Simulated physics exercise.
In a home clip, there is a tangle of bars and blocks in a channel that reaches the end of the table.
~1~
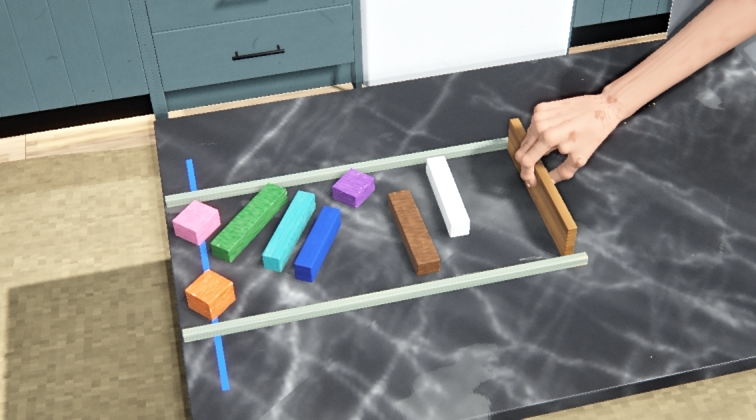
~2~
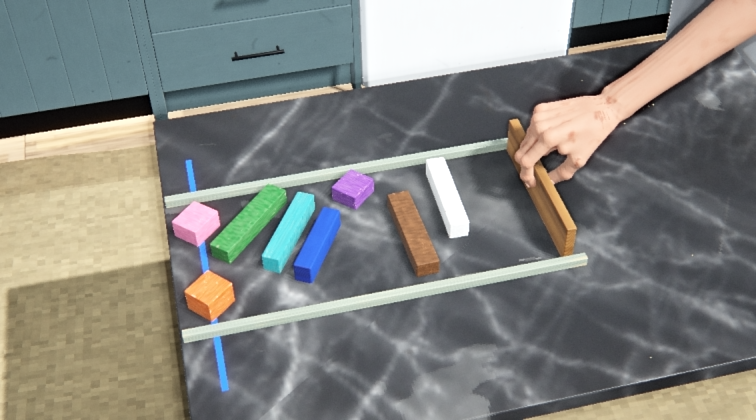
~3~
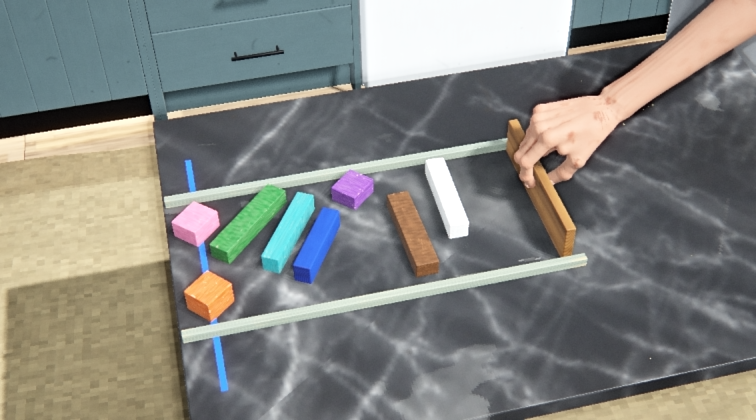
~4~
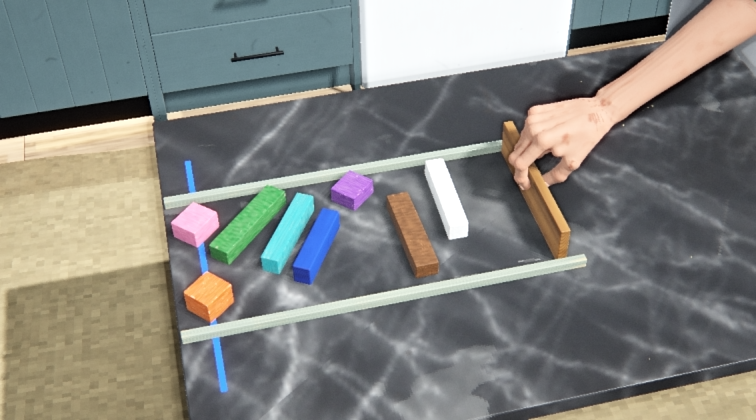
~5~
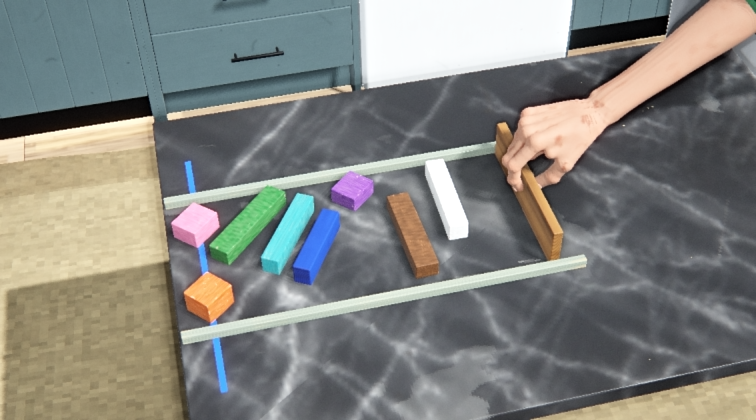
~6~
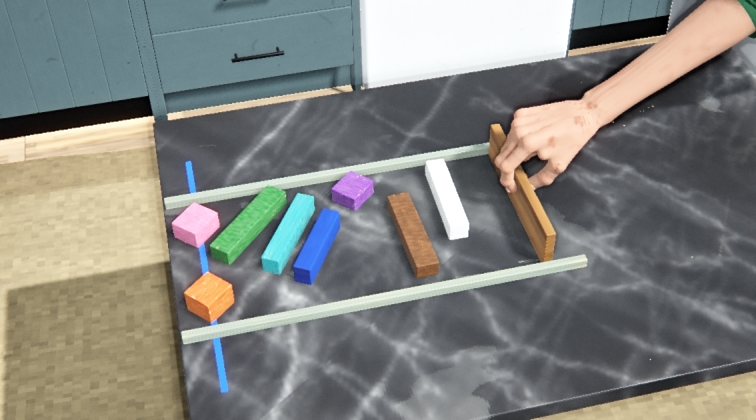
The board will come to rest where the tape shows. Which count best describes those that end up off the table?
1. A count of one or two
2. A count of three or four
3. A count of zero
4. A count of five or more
Answer: 4.
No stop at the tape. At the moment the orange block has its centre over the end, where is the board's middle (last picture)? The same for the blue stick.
The orange block puts it at (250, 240), the blue stick at (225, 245).
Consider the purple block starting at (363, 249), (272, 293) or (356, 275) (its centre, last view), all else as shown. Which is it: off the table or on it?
In turn: Topples off, topples off, topples off.
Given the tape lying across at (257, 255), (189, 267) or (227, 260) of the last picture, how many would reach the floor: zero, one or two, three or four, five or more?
Going tape by tape, I get 1 or 2, then five or over, then 3 or 4.
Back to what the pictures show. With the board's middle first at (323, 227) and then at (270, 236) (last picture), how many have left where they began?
Tally: 6; 8.
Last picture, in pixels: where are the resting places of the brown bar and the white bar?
Near (174, 278) and (192, 244).
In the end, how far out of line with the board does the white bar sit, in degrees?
I'd put it at about 0°.
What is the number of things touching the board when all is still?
It ends up touching 1.
A little later, none off yet; pink block at rest near (196, 225); orange block at rest near (209, 297); green bar at rest near (249, 224).
Next, none off yet; pink block moving near (187, 225); orange block moving near (205, 301); green bar shifted a little near (214, 229).
When it is over, the number that fall off is five or more; down, purple block, blue stick, turquoise bar, green bar, orange block and pink block.
